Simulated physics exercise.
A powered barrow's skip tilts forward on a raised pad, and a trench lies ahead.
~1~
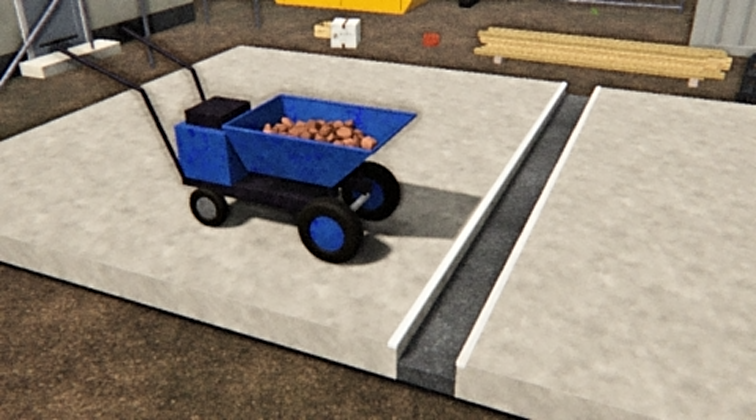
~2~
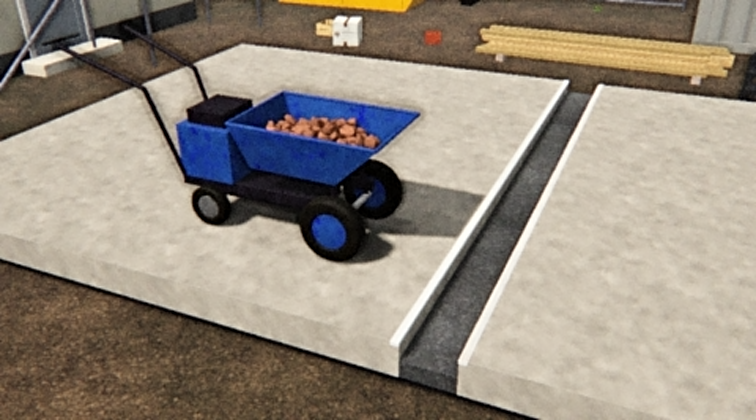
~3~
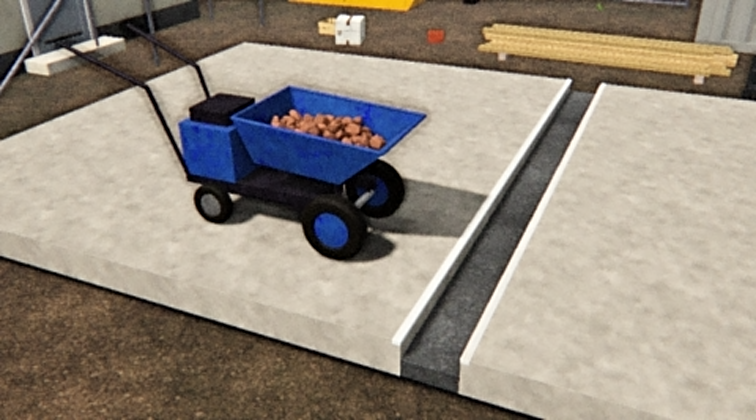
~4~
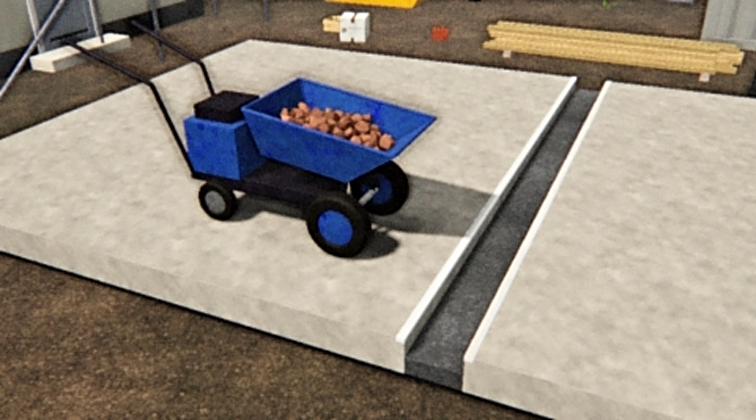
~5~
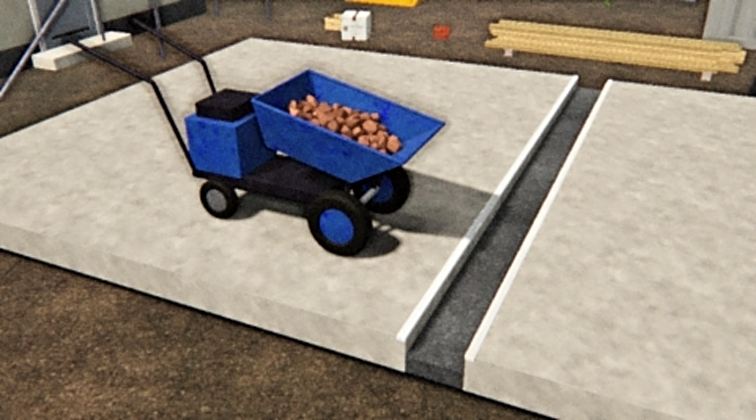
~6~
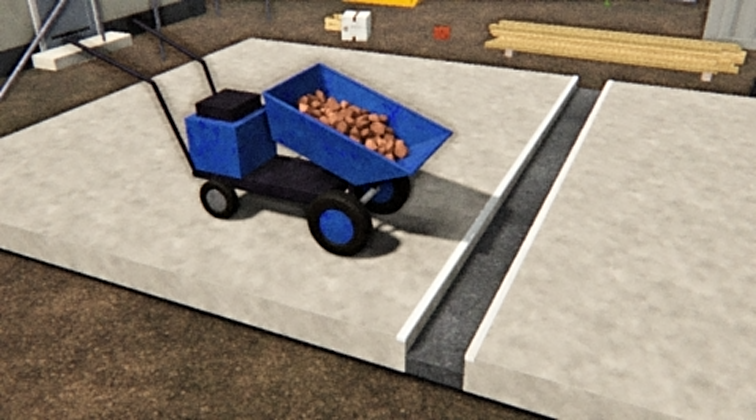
On a pale concrete pad beside a narrow, dark trench, a blue powered barrow with black handles stands holding a load of reddish-brown rubble, its skip level at first. The skip then tilts gradually forward to the right, its back end rising and its front lip dipping, with the rubble still inside.
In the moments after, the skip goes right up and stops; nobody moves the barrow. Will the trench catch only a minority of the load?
Outside the trench is the minority of the load.
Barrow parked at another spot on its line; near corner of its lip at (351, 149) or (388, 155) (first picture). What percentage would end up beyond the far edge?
Try 1: 0 %. Try 2: 10 %.
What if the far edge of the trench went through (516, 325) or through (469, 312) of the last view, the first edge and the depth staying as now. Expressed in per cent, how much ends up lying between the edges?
For the first it's 90 per cent, for the second 60 per cent.
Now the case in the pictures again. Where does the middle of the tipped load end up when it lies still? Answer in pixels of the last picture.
The centre ends up roughly at (483, 266).
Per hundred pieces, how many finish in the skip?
It comes to about 15 percent.
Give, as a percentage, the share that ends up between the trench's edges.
Close to 80 per cent.
Just after the last frame, skip tipped steeply; every one in the skip.
A moment on, skip tipped steeply; roughly two thirds in the skip; just a few short of the trench; roughly a third in or heaped over the trench.
Further on, skip tipped right over; about a tenth in the skip; just a few short of the trench; the larger part in or heaped over the trench; just a few beyond it.
When it is over, skip tipped right over; about a tenth in the skip; just a few short of the trench; the larger part in or heaped over the trench; just a few beyond it.
